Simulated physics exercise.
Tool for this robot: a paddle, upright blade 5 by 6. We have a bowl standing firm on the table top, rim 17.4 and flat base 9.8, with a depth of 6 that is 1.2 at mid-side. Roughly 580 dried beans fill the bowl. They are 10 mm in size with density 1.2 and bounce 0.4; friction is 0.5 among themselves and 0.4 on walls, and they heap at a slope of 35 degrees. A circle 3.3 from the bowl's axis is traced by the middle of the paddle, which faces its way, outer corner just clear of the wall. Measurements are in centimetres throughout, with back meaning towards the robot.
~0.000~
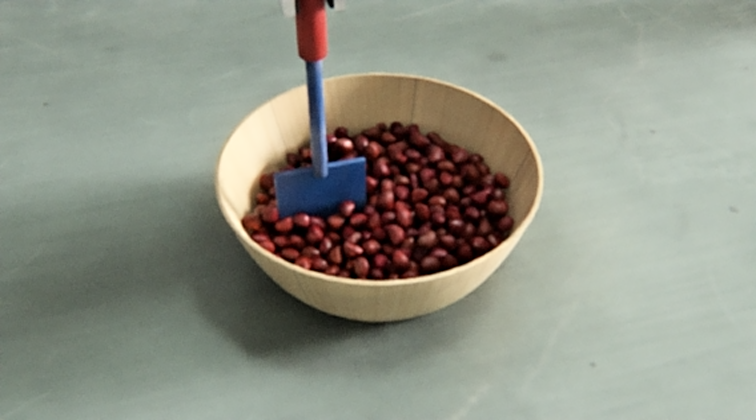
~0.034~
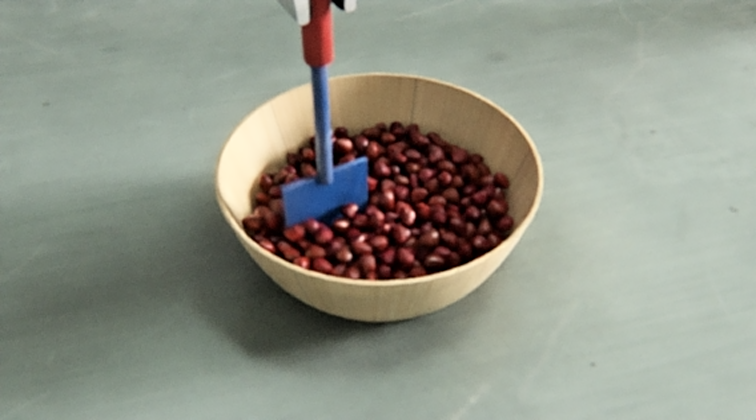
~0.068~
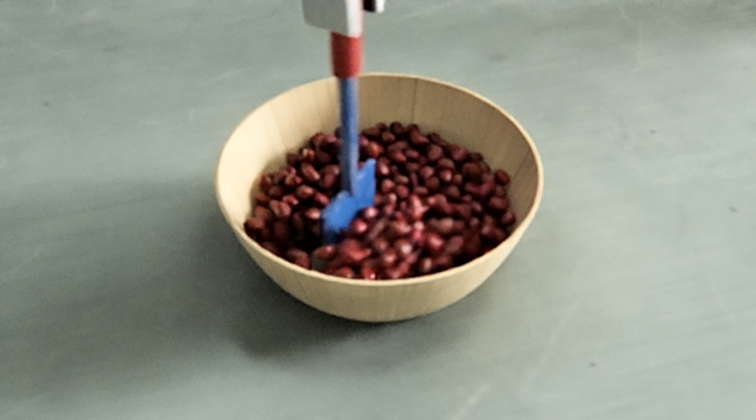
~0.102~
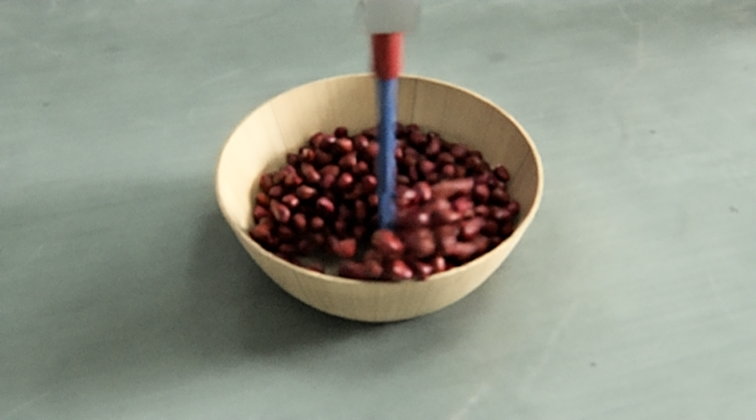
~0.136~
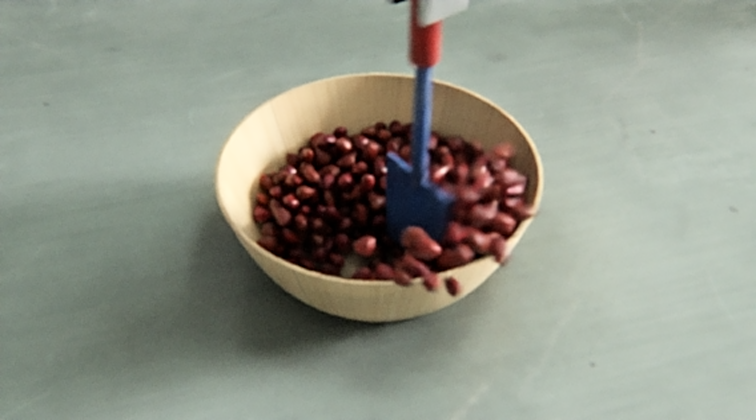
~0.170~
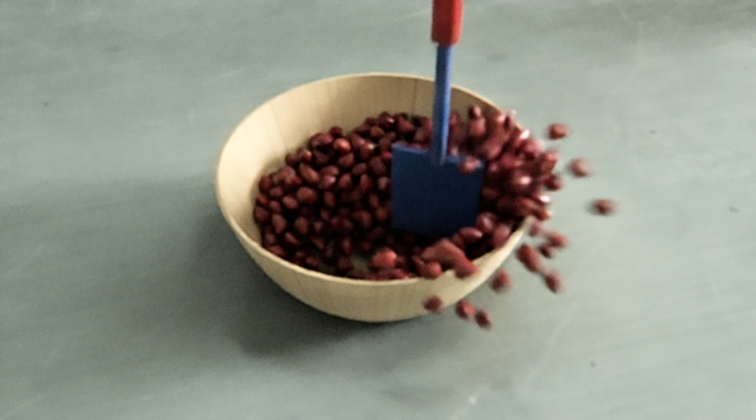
On a grey-green tabletop, a wooden bowl holds a heap of dark red beans, with a blue paddle on a red handle upright at its left. The robot tool sweeps the paddle through the near side and round to the right, turning it and piling up beans, and several fly over the right rim.
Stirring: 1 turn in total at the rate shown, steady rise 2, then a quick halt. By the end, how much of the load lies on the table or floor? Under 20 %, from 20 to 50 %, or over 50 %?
From 20 to 50 %.
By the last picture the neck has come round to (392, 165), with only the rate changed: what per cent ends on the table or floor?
I'd say near 10 per cent.
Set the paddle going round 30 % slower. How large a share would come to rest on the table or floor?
Roughly 15 per cent.
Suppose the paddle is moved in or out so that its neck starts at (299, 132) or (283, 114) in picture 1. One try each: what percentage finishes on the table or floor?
I'd guess some 35 and 10 percent.
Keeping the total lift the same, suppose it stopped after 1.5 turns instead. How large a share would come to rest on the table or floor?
I'd reckon near 35 per cent.
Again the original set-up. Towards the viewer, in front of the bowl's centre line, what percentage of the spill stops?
I'd estimate some 40 per cent.
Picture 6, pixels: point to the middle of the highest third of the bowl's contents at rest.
The centre is near pixel (329, 249).
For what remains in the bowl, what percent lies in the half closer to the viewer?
I'd put it near 60 per cent.
After 0.25 s, 224° round, highest piece 12 above the table; 509 in the bowl, 13 on the table or floor, 53 in flight or on the tool.
After 0.33 s, 302° round, highest piece 12 above the table; 455 in the bowl, 48 on the table or floor, 72 in flight or on the tool.
After 0.57 s, 0° round, highest piece 7 above the table; 411 in the bowl, 164 on the table or floor.
After 1.27 s, 0° round, highest piece 7 above the table; 411 in the bowl, 164 on the table or floor.
At rest, 411 in the bowl, 164 on the table or floor. That is 29 % on the table or floor.
